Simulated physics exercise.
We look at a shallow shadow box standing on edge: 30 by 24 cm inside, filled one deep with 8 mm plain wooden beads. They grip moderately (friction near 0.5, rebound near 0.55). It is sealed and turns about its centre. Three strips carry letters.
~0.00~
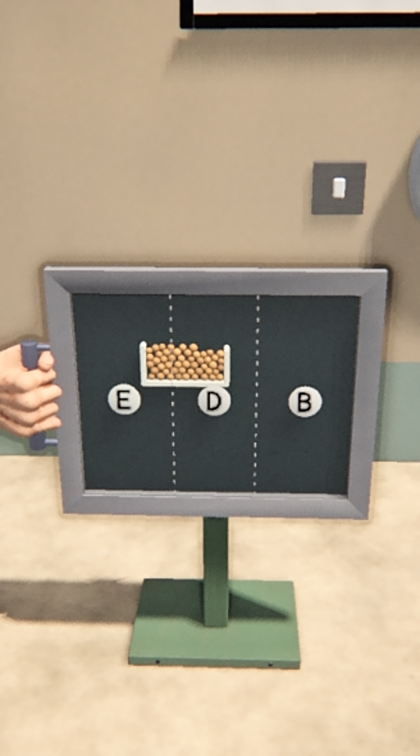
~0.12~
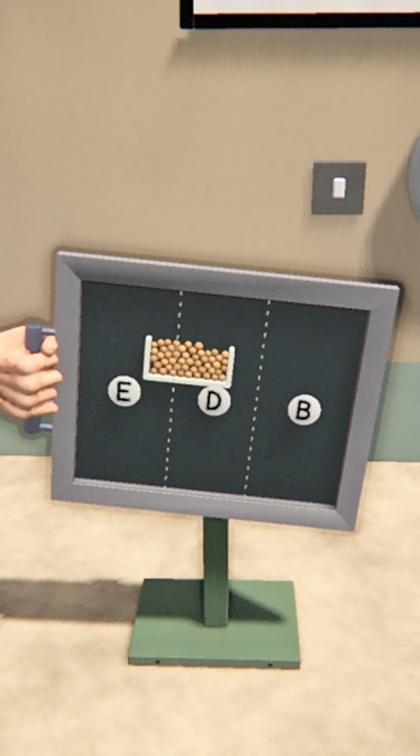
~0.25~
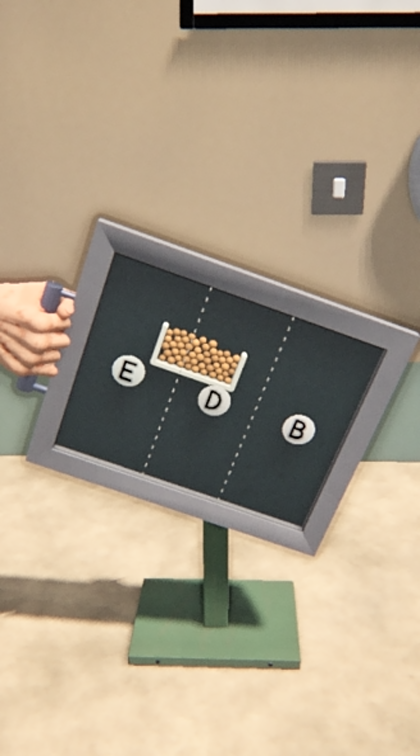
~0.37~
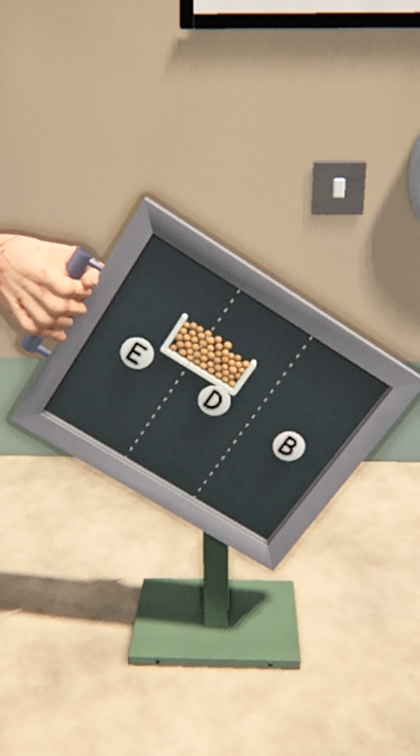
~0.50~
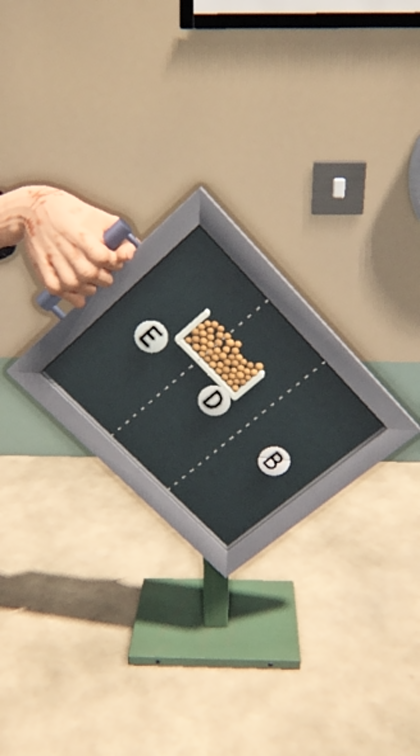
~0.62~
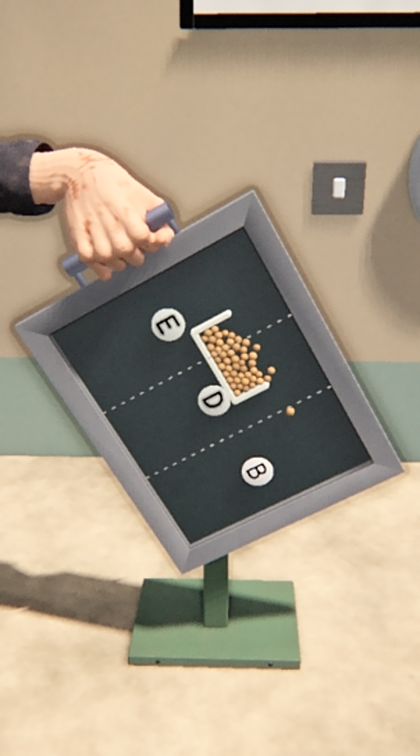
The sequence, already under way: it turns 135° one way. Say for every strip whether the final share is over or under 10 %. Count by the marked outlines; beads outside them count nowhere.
Strip B over, strip D under, strip E under 10 %.
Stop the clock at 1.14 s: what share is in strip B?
Roughly 65 per cent.
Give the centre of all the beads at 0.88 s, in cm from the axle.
About 6 cm right and 2 cm below.
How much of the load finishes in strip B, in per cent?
About 100 per cent.
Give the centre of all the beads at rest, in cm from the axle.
About 2 cm left and 15 cm below.
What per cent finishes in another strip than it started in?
Roughly 100 per cent.
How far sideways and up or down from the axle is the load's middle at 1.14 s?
Some 3 cm right and 11 cm below.
After 0.88 s, it stands 89° clockwise; the beads' middle is 6 cm right of and 2 cm below the centre; B 25 %, D 70 %, E 5 %.
After 1.14 s, it stands 118° clockwise; the beads' middle is 3 cm right of and 11 cm below the centre; B 65 %, D 35 %.
After 1.37 s, it stands 135° clockwise; the beads' middle is 2 cm left of and 15 cm below the centre; B 100 %.
Settled by 2.0 s, it stands 135° clockwise; B 100 %, D 0 %, E 0 %.
